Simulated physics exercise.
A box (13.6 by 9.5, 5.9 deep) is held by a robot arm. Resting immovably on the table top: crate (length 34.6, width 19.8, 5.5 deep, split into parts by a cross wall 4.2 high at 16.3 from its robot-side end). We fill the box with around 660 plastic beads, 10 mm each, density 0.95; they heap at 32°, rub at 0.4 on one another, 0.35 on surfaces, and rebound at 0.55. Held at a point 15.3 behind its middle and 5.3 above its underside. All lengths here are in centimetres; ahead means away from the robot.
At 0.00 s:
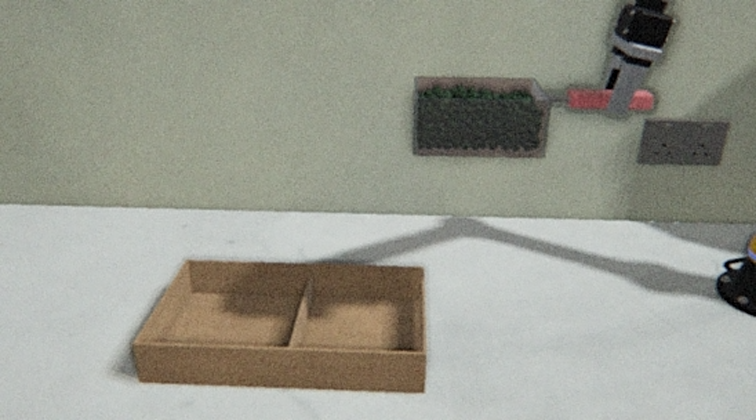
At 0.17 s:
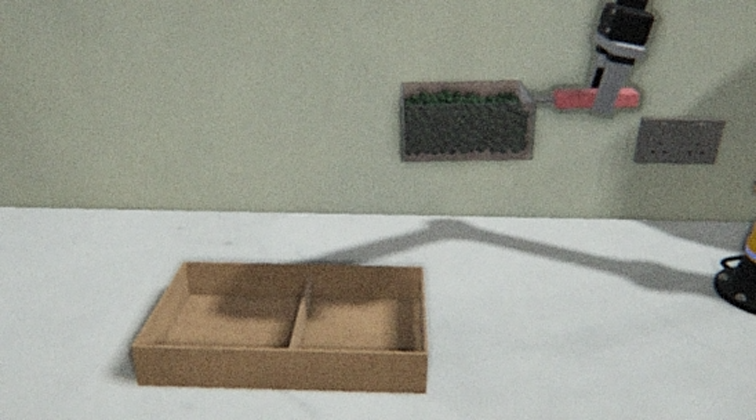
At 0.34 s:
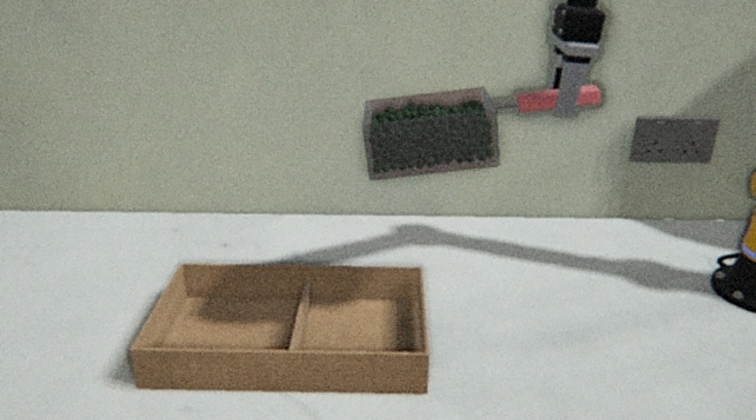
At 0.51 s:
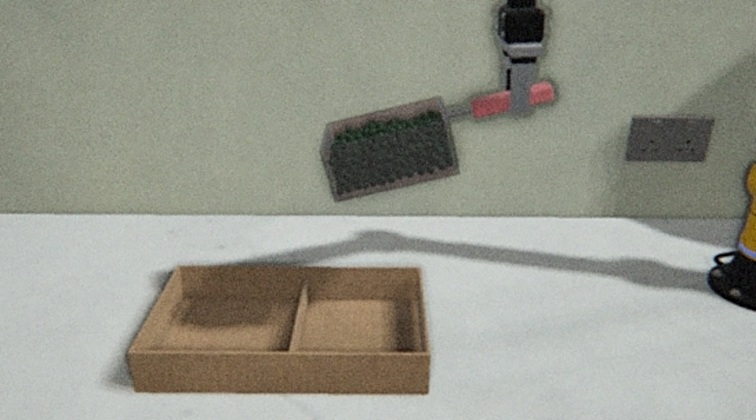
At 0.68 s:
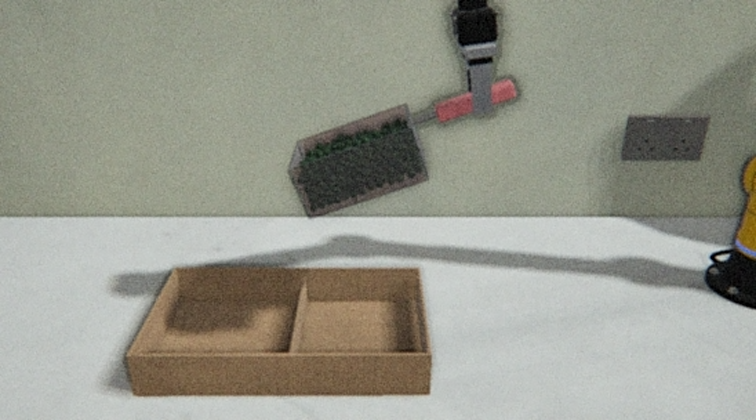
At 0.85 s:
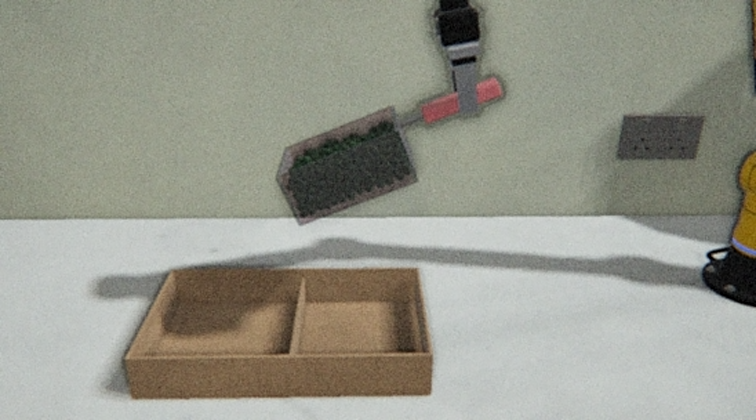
A scoop of dark green beads held by a robot arm moves left and tilts forward above a divided wooden tray.
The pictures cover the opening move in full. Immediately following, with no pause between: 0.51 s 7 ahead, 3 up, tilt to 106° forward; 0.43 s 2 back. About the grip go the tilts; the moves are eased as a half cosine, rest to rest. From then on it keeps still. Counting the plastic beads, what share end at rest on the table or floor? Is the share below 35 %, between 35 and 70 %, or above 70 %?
Below 35 %.
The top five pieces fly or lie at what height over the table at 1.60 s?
Around 18 cm, I reckon.
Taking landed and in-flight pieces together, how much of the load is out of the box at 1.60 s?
Roughly 75 per cent by then.
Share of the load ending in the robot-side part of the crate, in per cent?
I'd say some 75 per cent.
After 1.23 s, tilted 92° forward, highest piece 27 above the table; 582 in the box, 39 in the robot-side part, 42 in flight or on a rim.
After 1.60 s, tilted 106° forward, highest piece 19 above the table; 417 in the robot-side part, 170 in the box, 34 on the table or floor, 42 in flight or on a rim.
After 1.99 s, tilted 106° forward, highest piece 16 above the table; 495 in the robot-side part, 119 on the table or floor, 29 in the box, 20 in flight or on a rim.
After 3.04 s, tilted 106° forward, highest piece 3 above the table; 503 in the robot-side part, 160 on the table or floor.
In the end, 503 in the robot-side part, 160 on the table or floor. That is 24 % on the table or floor.
